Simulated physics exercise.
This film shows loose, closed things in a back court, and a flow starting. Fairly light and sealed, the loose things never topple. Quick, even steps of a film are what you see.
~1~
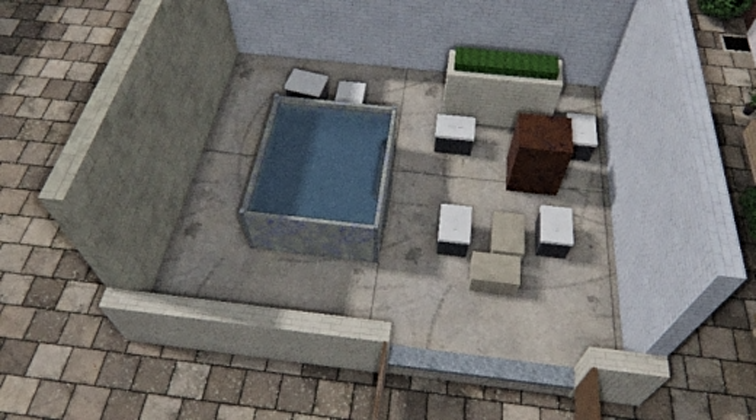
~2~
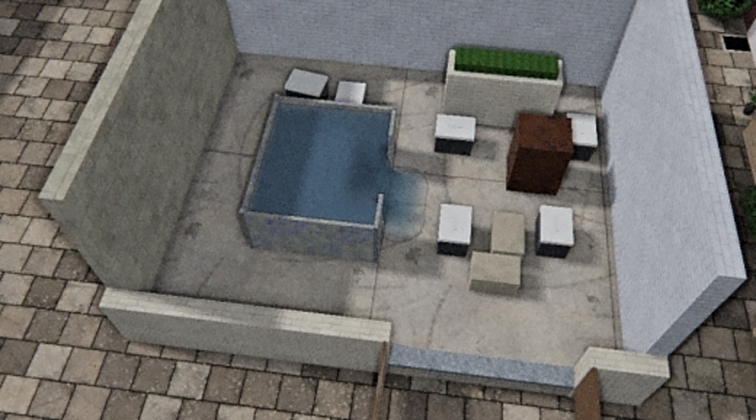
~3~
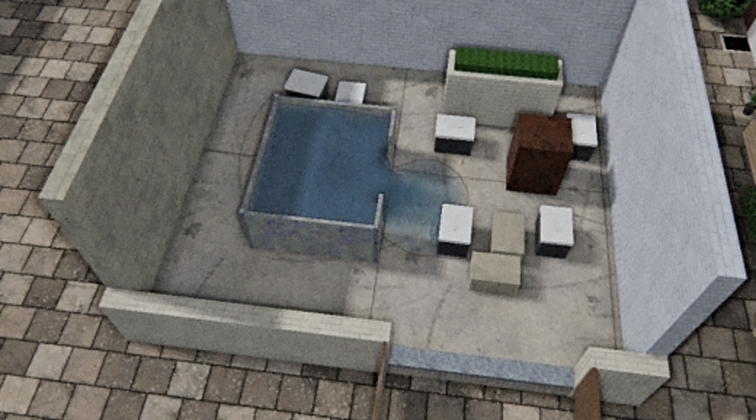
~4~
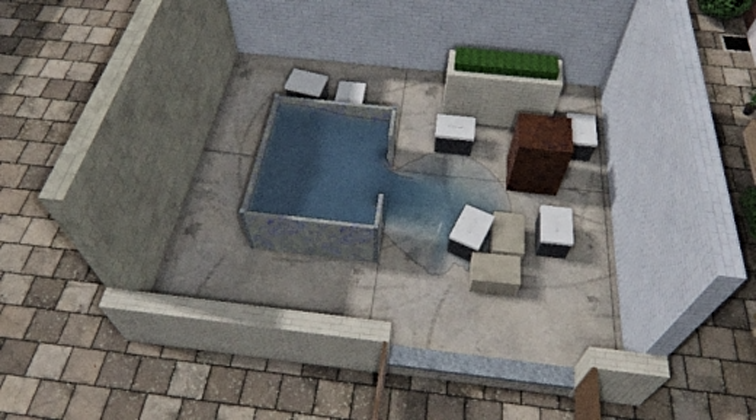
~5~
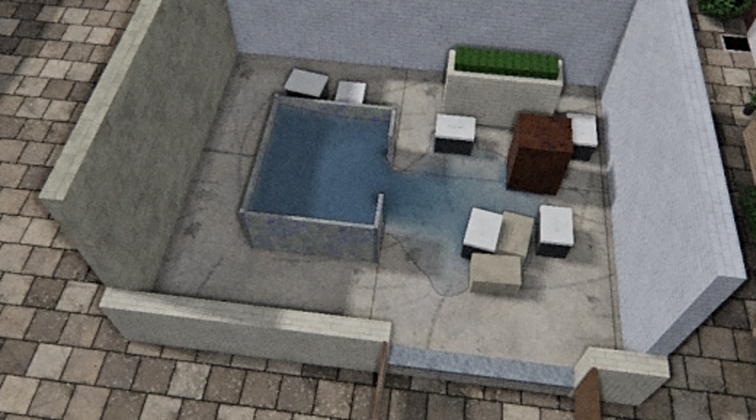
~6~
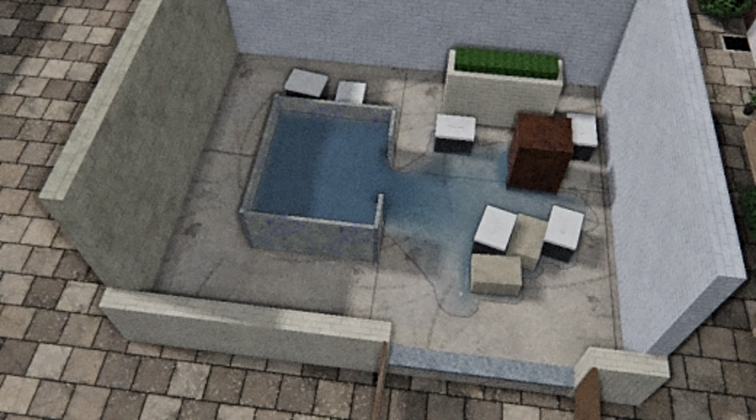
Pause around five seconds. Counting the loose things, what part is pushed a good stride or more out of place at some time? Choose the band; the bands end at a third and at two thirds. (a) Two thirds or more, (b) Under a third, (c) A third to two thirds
(a) Two thirds or more.
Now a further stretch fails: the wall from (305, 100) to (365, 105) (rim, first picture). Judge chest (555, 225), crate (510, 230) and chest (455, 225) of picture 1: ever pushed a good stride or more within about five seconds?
Results in order: Cleared that distance / stayed short / stayed short.
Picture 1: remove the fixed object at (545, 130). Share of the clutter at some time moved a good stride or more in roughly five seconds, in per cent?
The share works out near 60 per cent.
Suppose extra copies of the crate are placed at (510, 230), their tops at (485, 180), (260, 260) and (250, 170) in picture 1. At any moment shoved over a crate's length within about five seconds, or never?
Taking them one at a time: Goes the distance; falls short; falls short.
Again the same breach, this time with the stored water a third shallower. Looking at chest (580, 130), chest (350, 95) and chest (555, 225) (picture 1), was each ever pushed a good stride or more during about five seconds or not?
Item by item: Cleared the mark, then missed the mark, then cleared the mark.
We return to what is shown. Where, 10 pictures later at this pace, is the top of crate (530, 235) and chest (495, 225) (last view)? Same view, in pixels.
The tops should be near (578, 259) and near (546, 248).
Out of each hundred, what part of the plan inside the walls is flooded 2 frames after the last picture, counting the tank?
Roughly 35 per cent.
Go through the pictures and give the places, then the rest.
A chest at (456, 223) rests on the ground; a crate at (509, 232) rests on the ground; 0 of 8 have shifted, in the first frame.
A chest at (456, 223), on the bottom; a crate at (509, 232), on the bottom; 0 of 8 have shifted, in the second frame.
A chest at (456, 223), on the bottom; a crate at (509, 232) rests on the ground; 0 of 8 have shifted, in the third frame.
A chest at (472, 226), on the bottom, close to its start; a crate at (509, 232), on the bottom; 1 of 8 have shifted, in the fourth frame.
A chest at (484, 228) rests on the ground, a stride from its start; a crate at (515, 233), on the bottom, close to its start; 2 of 8 have shifted, in the fifth frame.
A chest at (496, 227) floats, a stride from its start; a crate at (528, 236), on the bottom, close to its start; 3 of 8 have shifted, in the sixth frame.
A moment on, 3 of 8 are well off their spots; 1 afloat.
Next, 4 of 8 are well off their spots; 4 afloat.
Later, 6 of 8 are well off their spots; 4 afloat.
In the end, 6 of 8 are well off their spots, and 6 have been at some point; 6 afloat.
